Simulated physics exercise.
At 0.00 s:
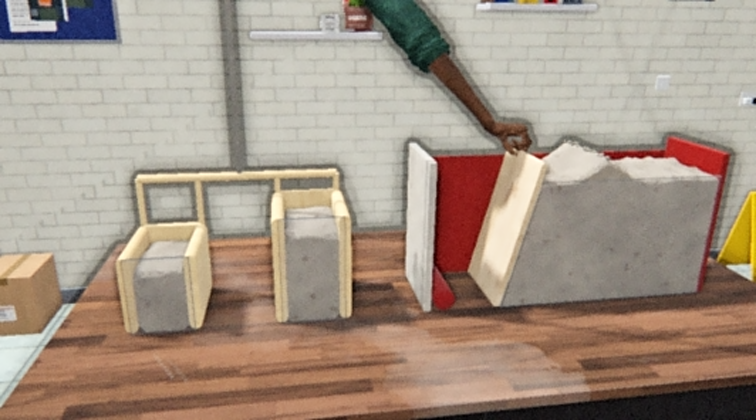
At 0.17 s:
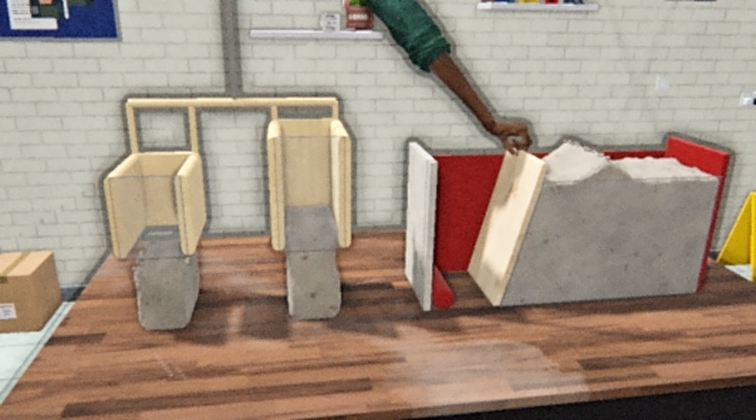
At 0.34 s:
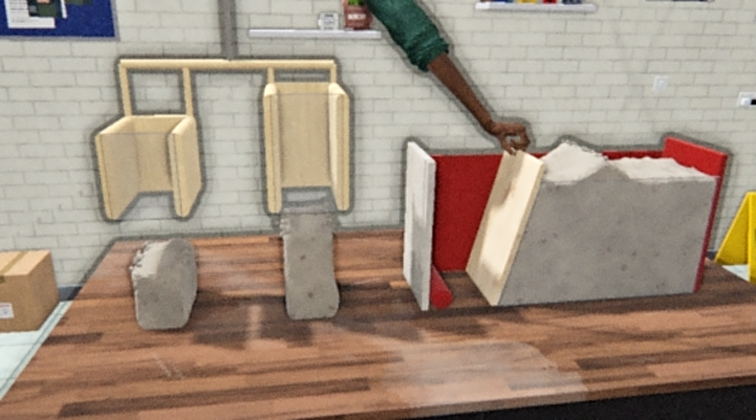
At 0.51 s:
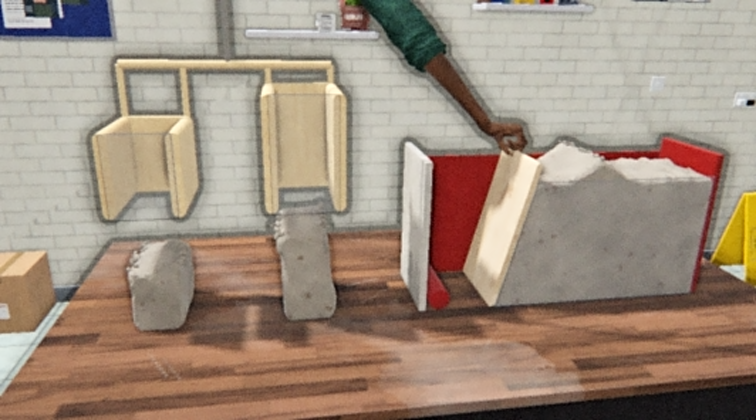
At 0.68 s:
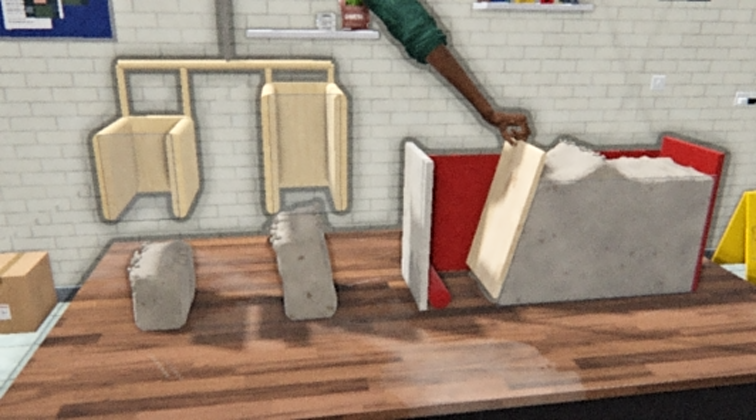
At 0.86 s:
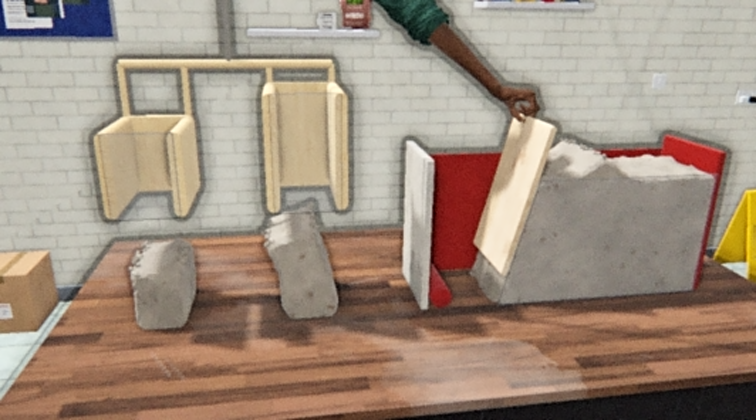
The clip shows joined wooden casings rising off two grey clay blocks on a table, then the taller block leaning left as a hand pulls a slanted board upward along a large grey mass in a red-backed channel.
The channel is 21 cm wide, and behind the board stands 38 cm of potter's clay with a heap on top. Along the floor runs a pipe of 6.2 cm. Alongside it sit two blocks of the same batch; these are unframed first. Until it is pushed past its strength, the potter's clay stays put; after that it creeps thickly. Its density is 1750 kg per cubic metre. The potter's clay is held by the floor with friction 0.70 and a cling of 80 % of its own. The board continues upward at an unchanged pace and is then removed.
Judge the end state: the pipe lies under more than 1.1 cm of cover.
That is false.
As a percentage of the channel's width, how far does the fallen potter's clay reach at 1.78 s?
0 %.
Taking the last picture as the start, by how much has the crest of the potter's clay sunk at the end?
The gap comes to about 0.5 centimetres.
After 1.13 s, the face still stands and nothing lies on the pipe.
After 1.46 s, the face still stands and nothing lies on the pipe.
After 1.78 s, the face still stands and nothing lies on the pipe.
After 2.11 s, the face still stands and nothing lies on the pipe.
After 2.16 s, at the end, the face still stands and nothing lies on the pipe.
